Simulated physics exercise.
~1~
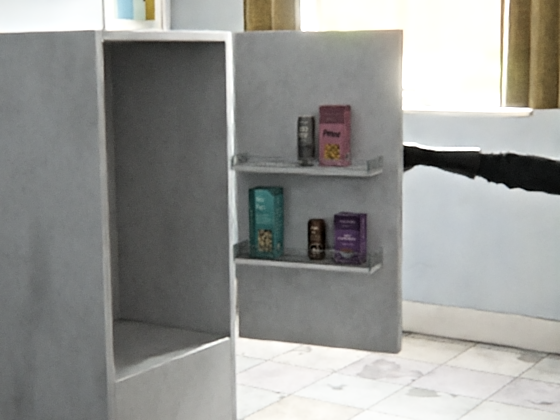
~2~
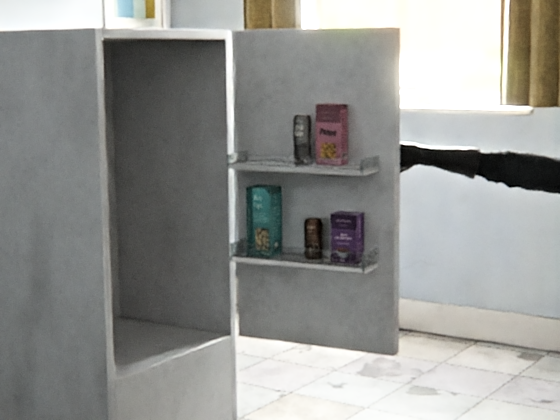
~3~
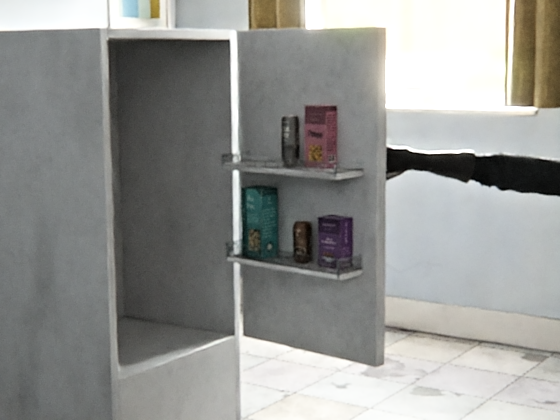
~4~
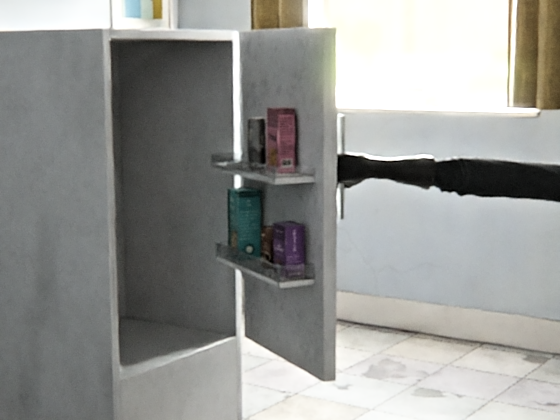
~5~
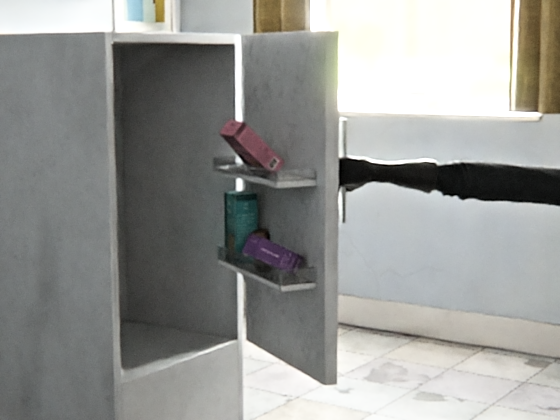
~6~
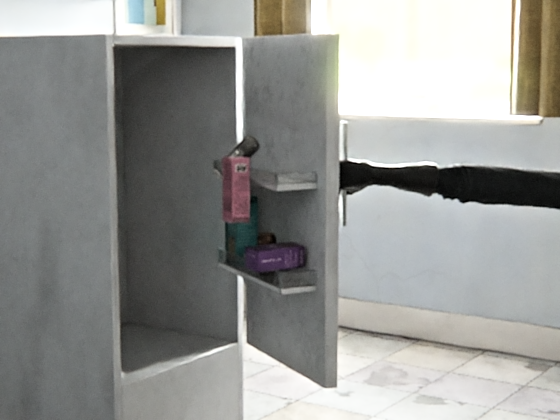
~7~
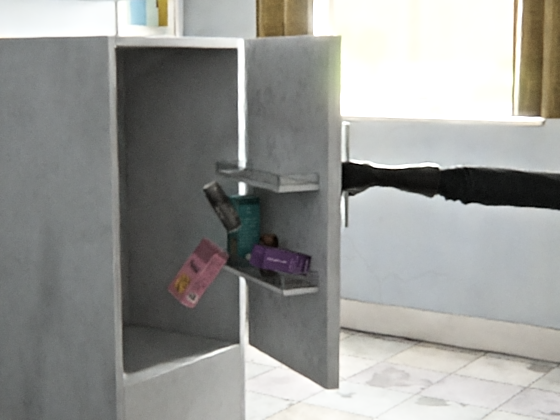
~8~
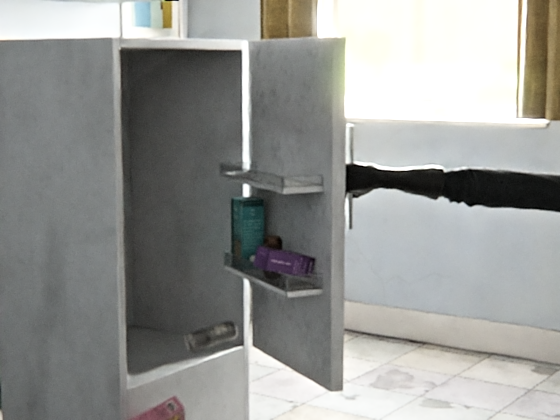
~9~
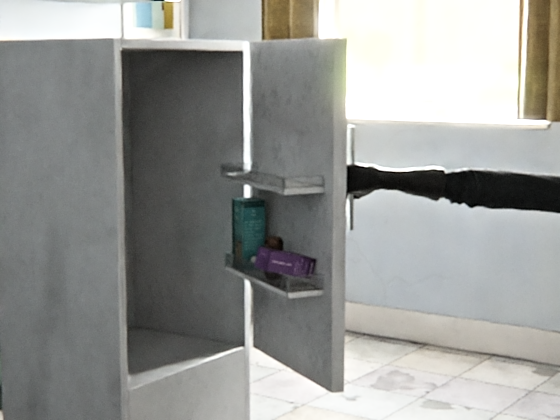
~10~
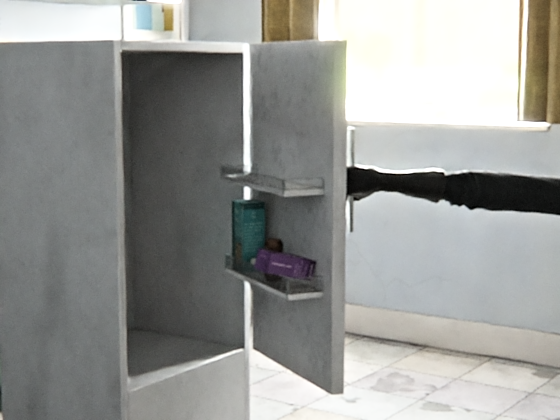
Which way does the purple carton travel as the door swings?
The purple carton moves to the left.
